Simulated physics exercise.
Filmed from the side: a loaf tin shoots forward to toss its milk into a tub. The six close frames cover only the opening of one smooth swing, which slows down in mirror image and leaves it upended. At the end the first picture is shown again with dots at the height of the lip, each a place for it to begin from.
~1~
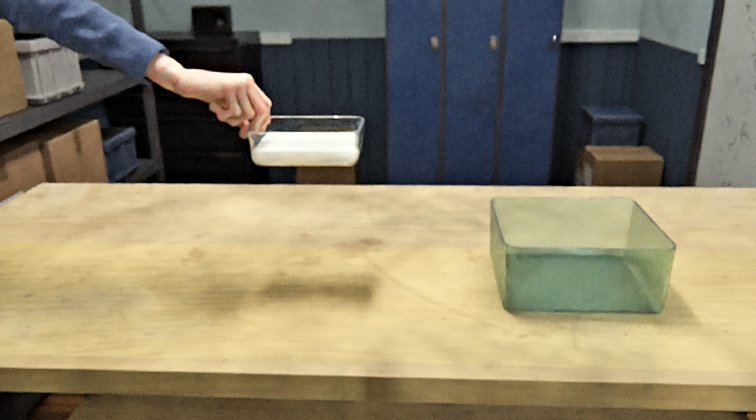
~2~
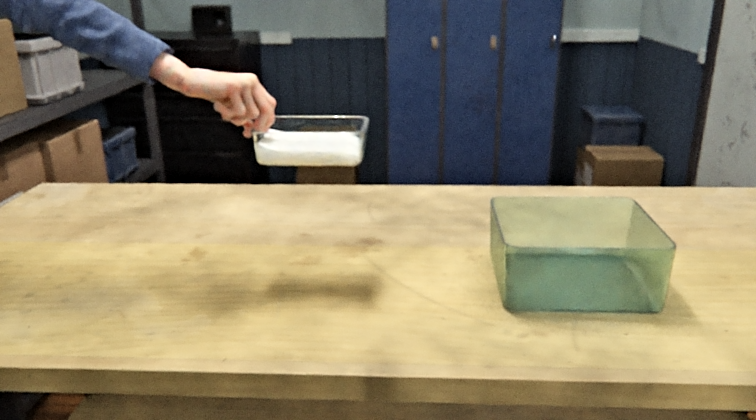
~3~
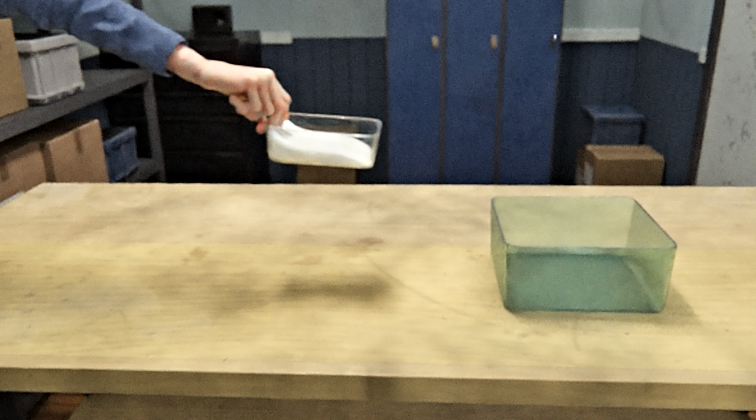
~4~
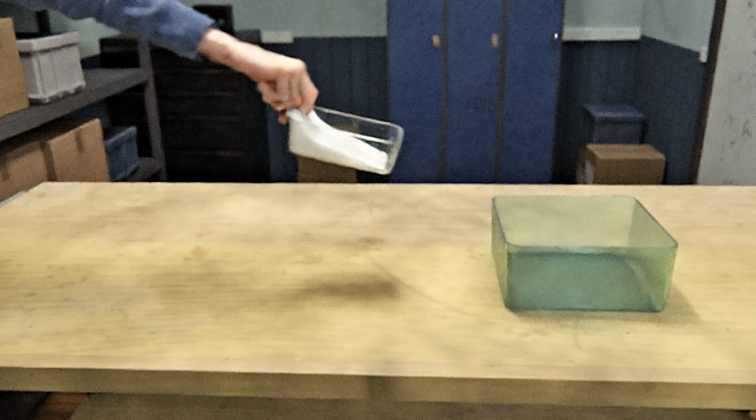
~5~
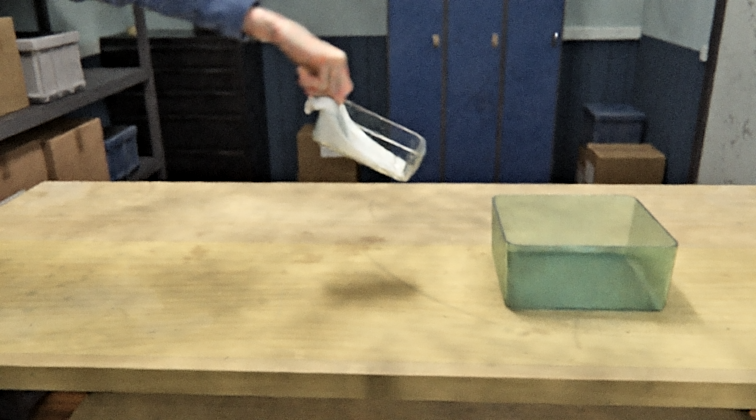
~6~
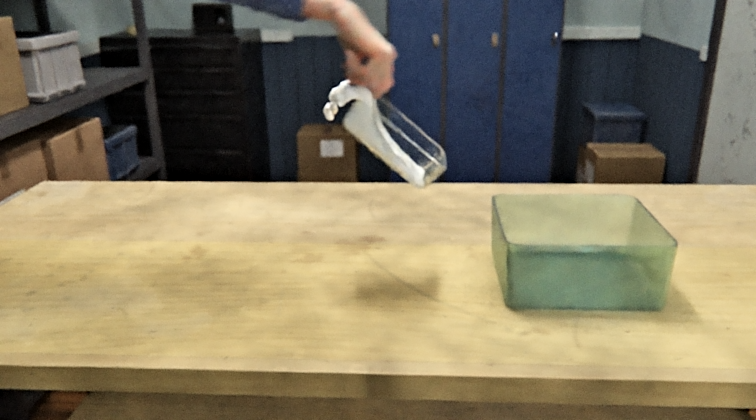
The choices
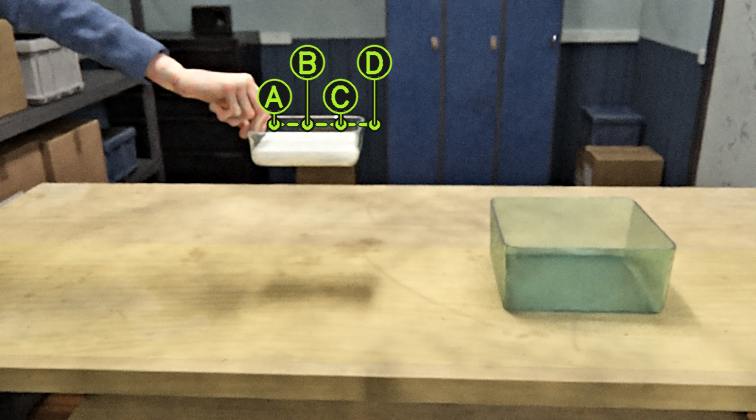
A hand held a clear container of milk above a table, left of a greenish tub, then swung it rightward, tilting its right end down as milk surged up and over the left rim.
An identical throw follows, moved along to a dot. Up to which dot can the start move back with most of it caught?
Place C.
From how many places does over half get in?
Two of the four.
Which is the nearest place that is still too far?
B it is.
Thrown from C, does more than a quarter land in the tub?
Yes, clearly.
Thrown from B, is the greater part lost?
Yes, that goes wrong.
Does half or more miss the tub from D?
No, not at all.
On the marked copy, A at (274, 124); B at (307, 124); C at (340, 124); D at (374, 124).
For place A, about 1 % lands in the tub, 97 % falls short.
For place B, about 21 % lands in the tub, 75 % falls short and 4 % goes beside or beyond.
For place C, about 64 % lands in the tub, 31 % falls short and 5 % goes beside or beyond.
For place D, about 65 % lands in the tub, 19 % falls short and 16 % goes beside or beyond.
